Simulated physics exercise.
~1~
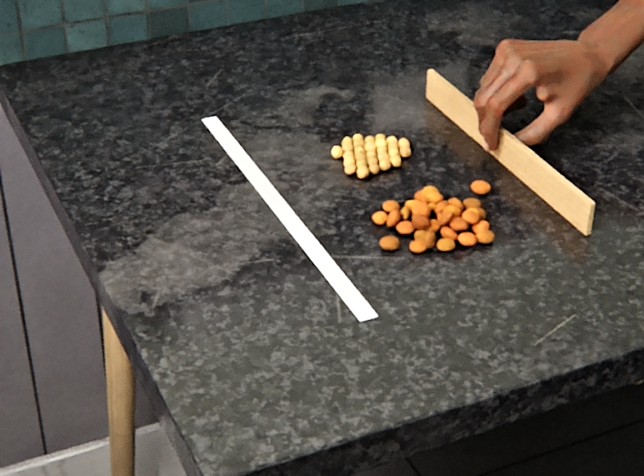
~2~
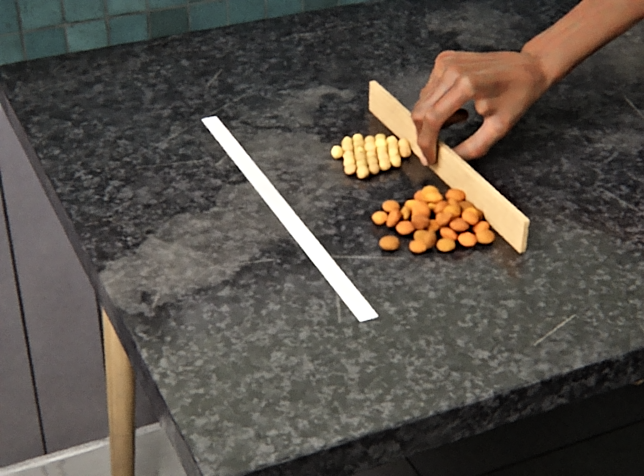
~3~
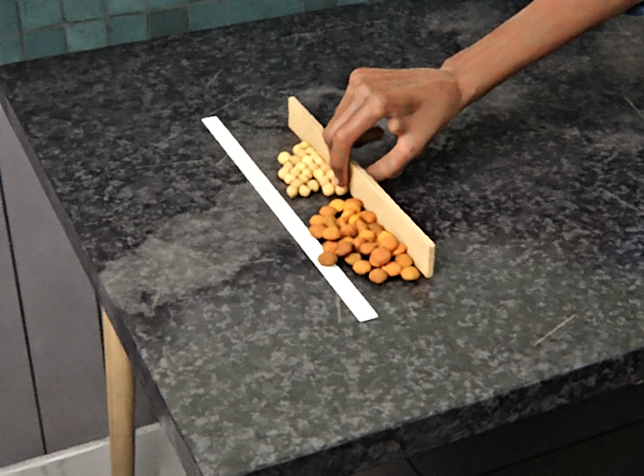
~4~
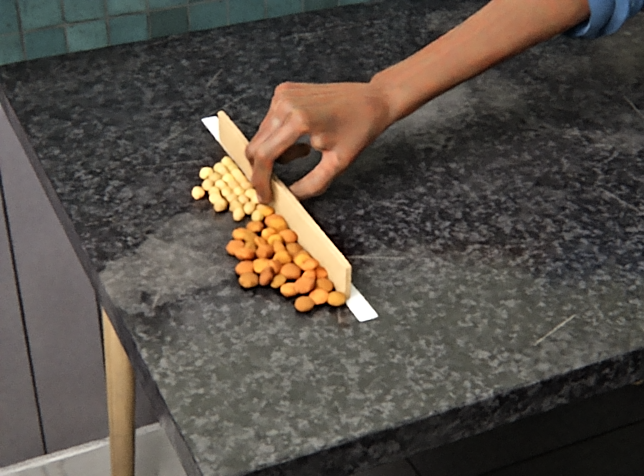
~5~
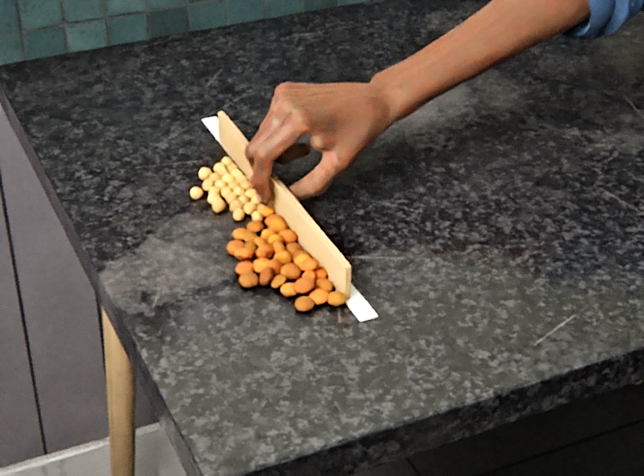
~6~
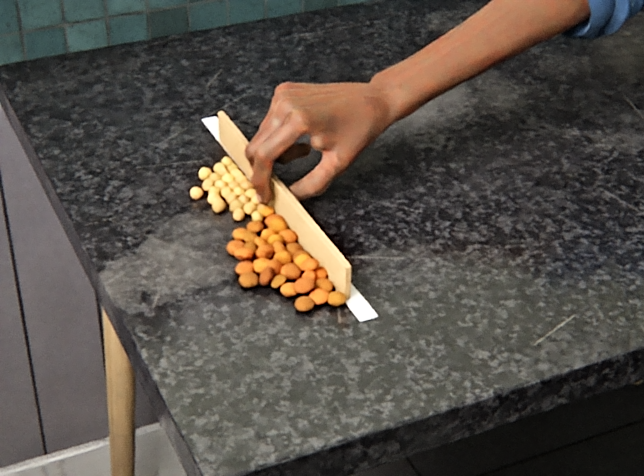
On a dark, mottled stone table with teal tiles behind it, seen from above at an angle, a hand at the right holds a pale strip of card upright. To its left sit a nearer pile of orange-brown pieces and a smaller, farther pile of cream pieces, with a line of white tape beyond them. The hand slides the card left until it meets both piles, then pushes them together across the tape. The card stops on the tape and stays there, held by the hand. Both piles rest side by side against it, still entirely on the table.
